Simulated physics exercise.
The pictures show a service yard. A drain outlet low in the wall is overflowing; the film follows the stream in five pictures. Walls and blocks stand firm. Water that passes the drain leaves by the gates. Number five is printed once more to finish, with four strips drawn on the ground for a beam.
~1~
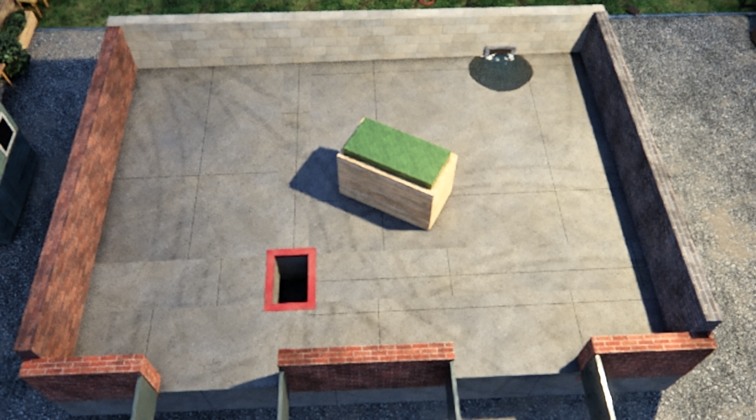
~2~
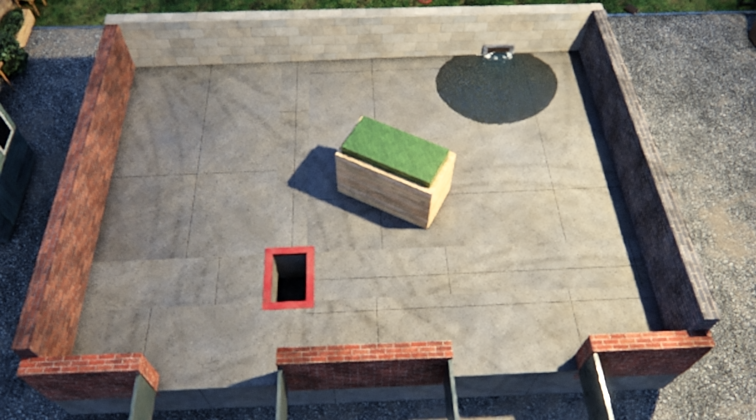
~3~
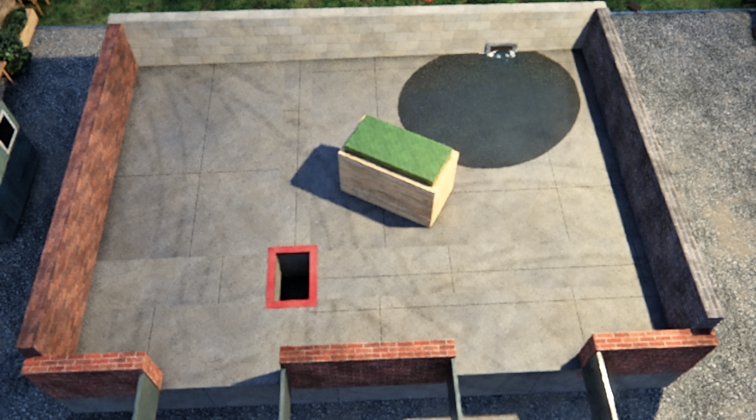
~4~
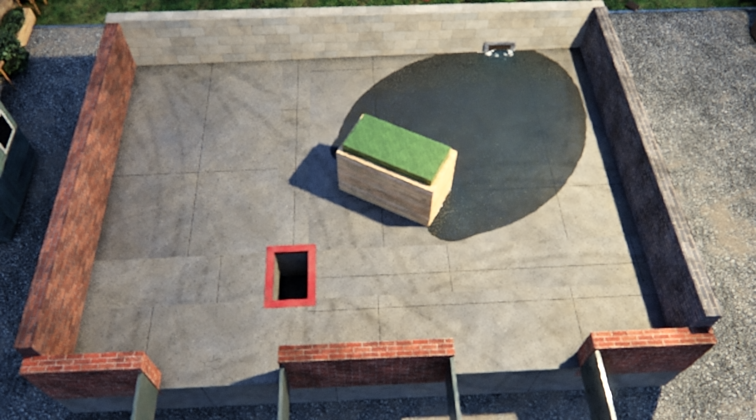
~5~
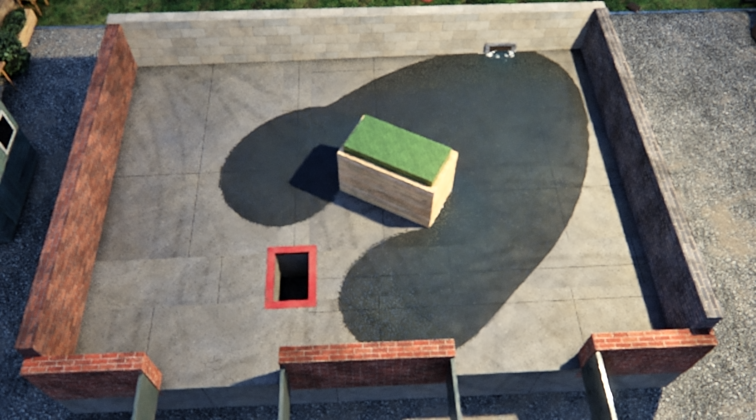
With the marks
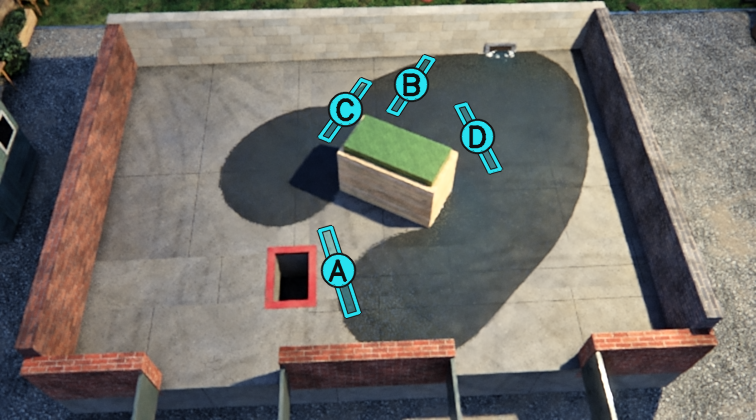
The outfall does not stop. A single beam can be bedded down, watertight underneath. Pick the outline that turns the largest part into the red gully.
Choose C.
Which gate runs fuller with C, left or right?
More leaves on the left.
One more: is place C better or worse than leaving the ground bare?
It is better.
In cyan, A from (325, 229) to (352, 314); B from (392, 112) to (428, 58); C from (324, 138) to (365, 81); D from (461, 105) to (494, 170).
If A is chosen, about 2 % of the stream goes into the red gully, about 91 % out by the gates.
If B is chosen, about 3 % of the stream goes into the red gully, about 90 % out by the gates.
If C is chosen, about 8 % of the stream goes into the red gully, about 85 % out by the gates.
If D is chosen, about 3 % of the stream goes into the red gully, about 89 % out by the gates.
